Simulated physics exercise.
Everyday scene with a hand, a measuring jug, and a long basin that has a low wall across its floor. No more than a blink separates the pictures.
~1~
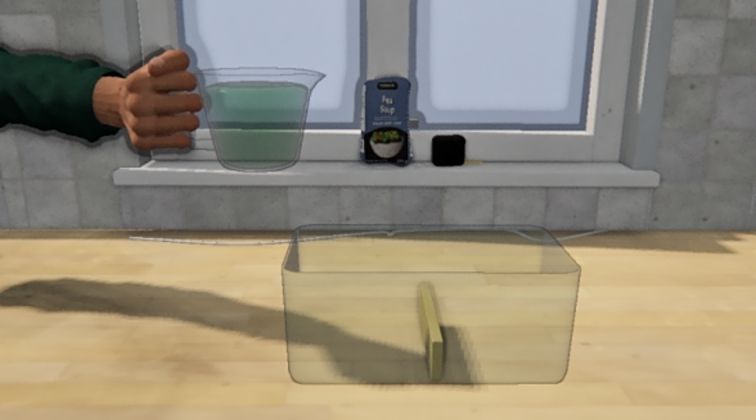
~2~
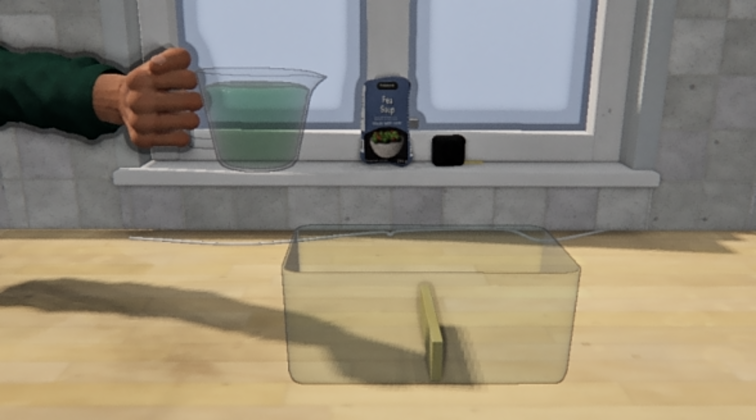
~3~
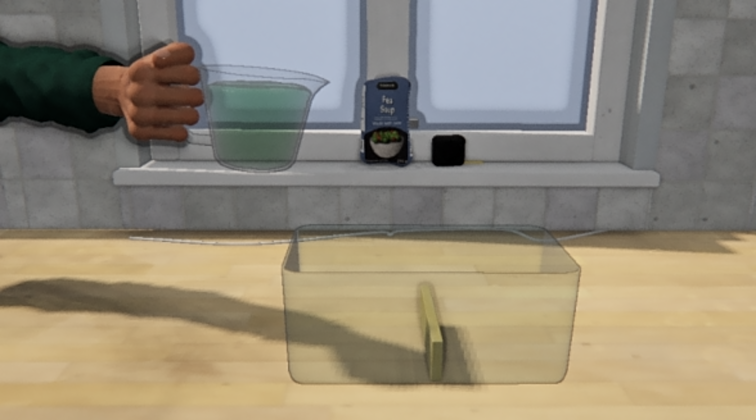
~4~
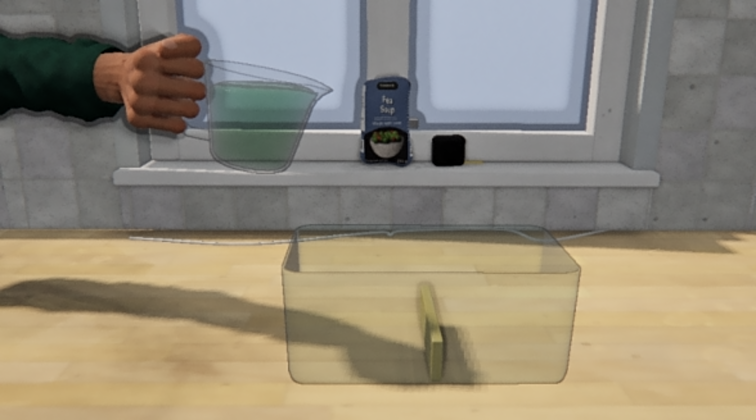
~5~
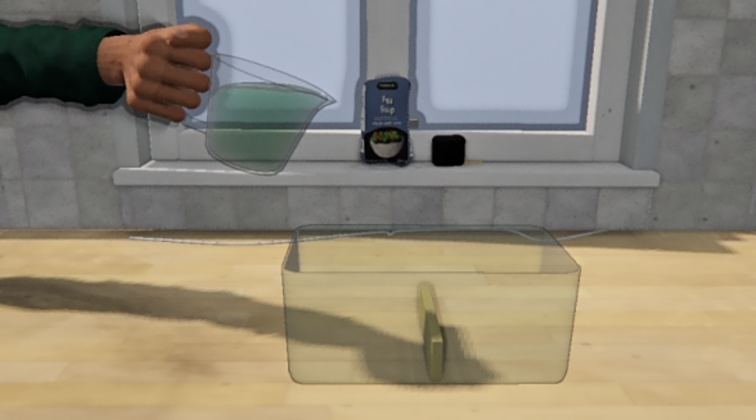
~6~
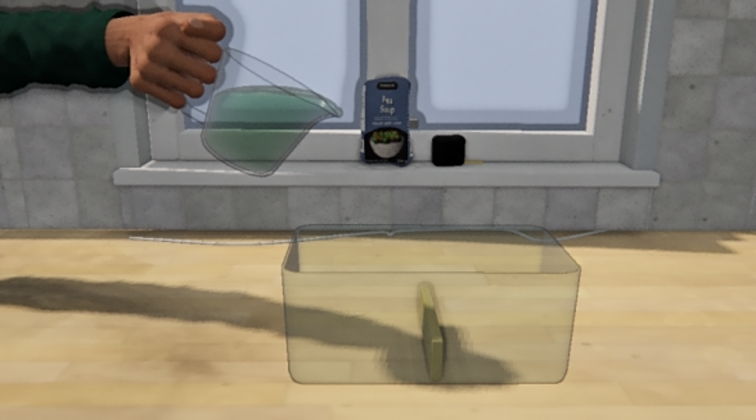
A measuring jug of green liquid, held upright by a hand in a dark green sleeve, stays almost still above and left of a clear basin with a low wall inside. Then the hand rises slightly and tilts the jug steadily to the right, and the liquid shifts toward its lowered spout.
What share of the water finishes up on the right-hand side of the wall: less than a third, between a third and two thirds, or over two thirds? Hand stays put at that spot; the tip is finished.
Low range.
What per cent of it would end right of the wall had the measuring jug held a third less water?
I'd put it at some 5 %.
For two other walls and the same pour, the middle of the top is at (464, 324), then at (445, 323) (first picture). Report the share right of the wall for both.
Try 1: Some 15 %; try 2: 10 %.
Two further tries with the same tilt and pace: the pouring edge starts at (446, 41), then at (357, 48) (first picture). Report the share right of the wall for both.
One after the other: 90 %, 20 %.
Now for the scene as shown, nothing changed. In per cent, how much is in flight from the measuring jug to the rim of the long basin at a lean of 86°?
Roughly 30 per cent.
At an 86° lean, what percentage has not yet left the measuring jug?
45 per cent or so.
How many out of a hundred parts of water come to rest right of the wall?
I'd put it at around 5 %.
A moment on, the measuring jug is tipped on its side and 44 per cent is still to pour, 26 is left of the wall and 0 right of it.
Next, the measuring jug is tipped right over and 6 per cent is still to pour, 82 is left of the wall and 2 right of it.
Then the measuring jug is tipped right over and 0 per cent is still to pour, 92 is left of the wall and 5 right of it.
Later the measuring jug is tipped right over and 0 per cent is still to pour, 93 is left of the wall and 6 right of it.
In the end 93 per cent lies left of the wall, 6 right of it and 2 outside.
